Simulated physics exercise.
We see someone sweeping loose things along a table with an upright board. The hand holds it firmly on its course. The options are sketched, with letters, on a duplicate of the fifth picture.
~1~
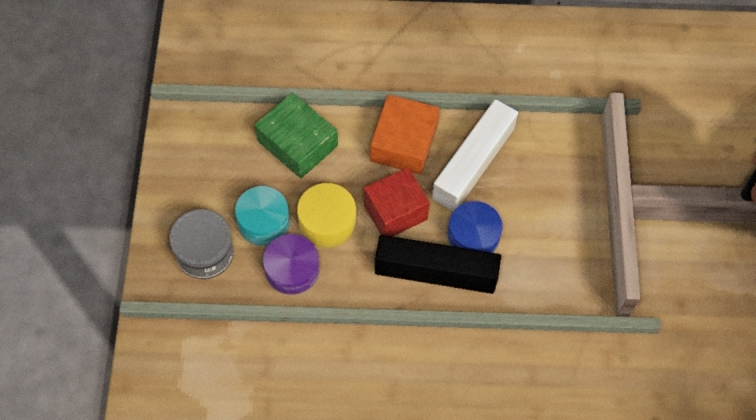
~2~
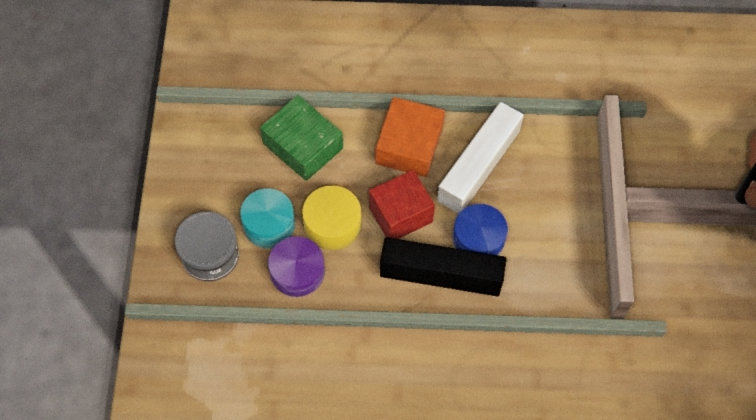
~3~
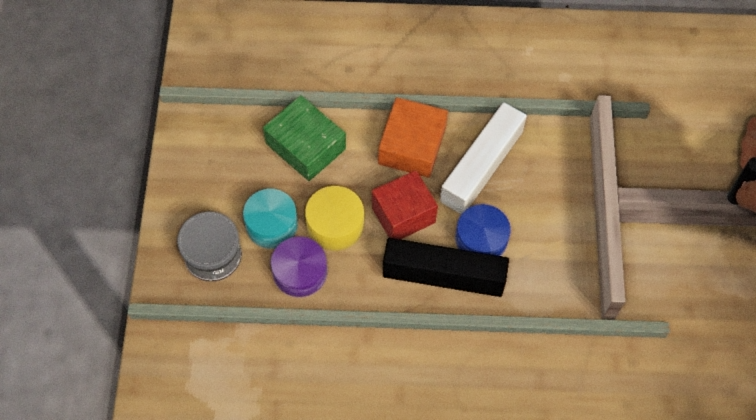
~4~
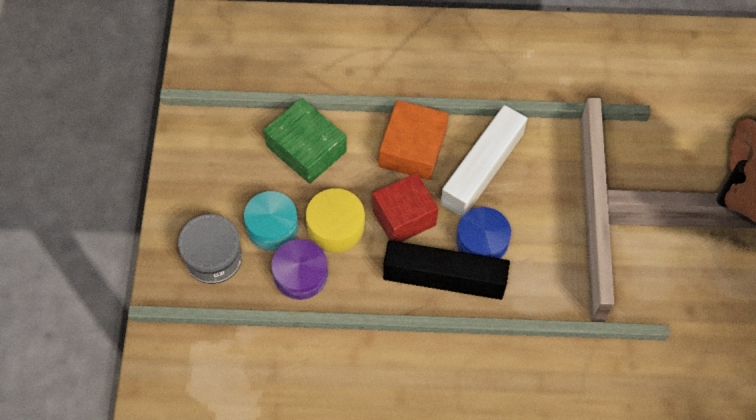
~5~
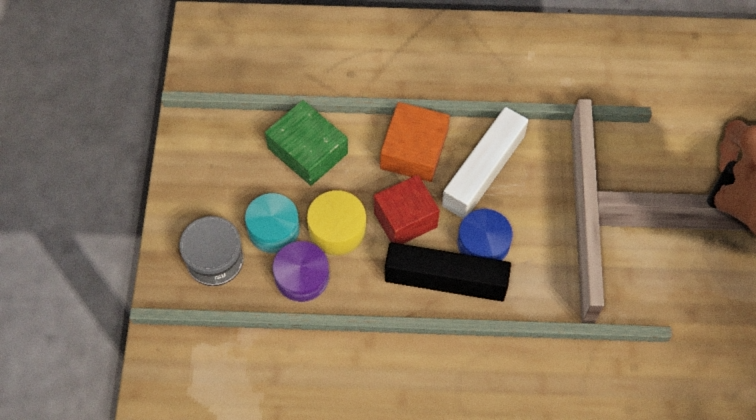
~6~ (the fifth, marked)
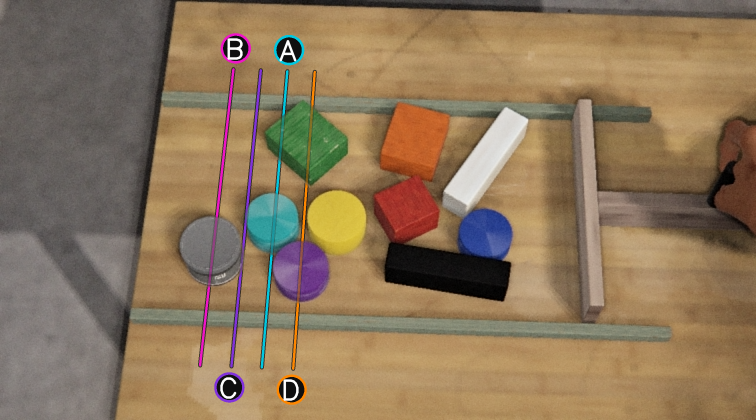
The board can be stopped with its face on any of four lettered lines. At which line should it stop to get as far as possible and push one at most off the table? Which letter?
It should halt at D.
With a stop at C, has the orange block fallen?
No.
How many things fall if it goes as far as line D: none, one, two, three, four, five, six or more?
One.
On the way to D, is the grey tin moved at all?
Yes.
On the marked copy, A at (275, 209); B at (218, 207); C at (247, 208); D at (305, 210).
With D. Early on, board (488, 194); orange block (408, 141); black stick (416, 273).
Further on, board (385, 190); grey tin (171, 263); turquoise tin (187, 212).
At the end, board (309, 188); grey tin over the edge; turquoise tin (155, 208); one fallen.
As for the rest, A drops three; B drops five; C drops five.
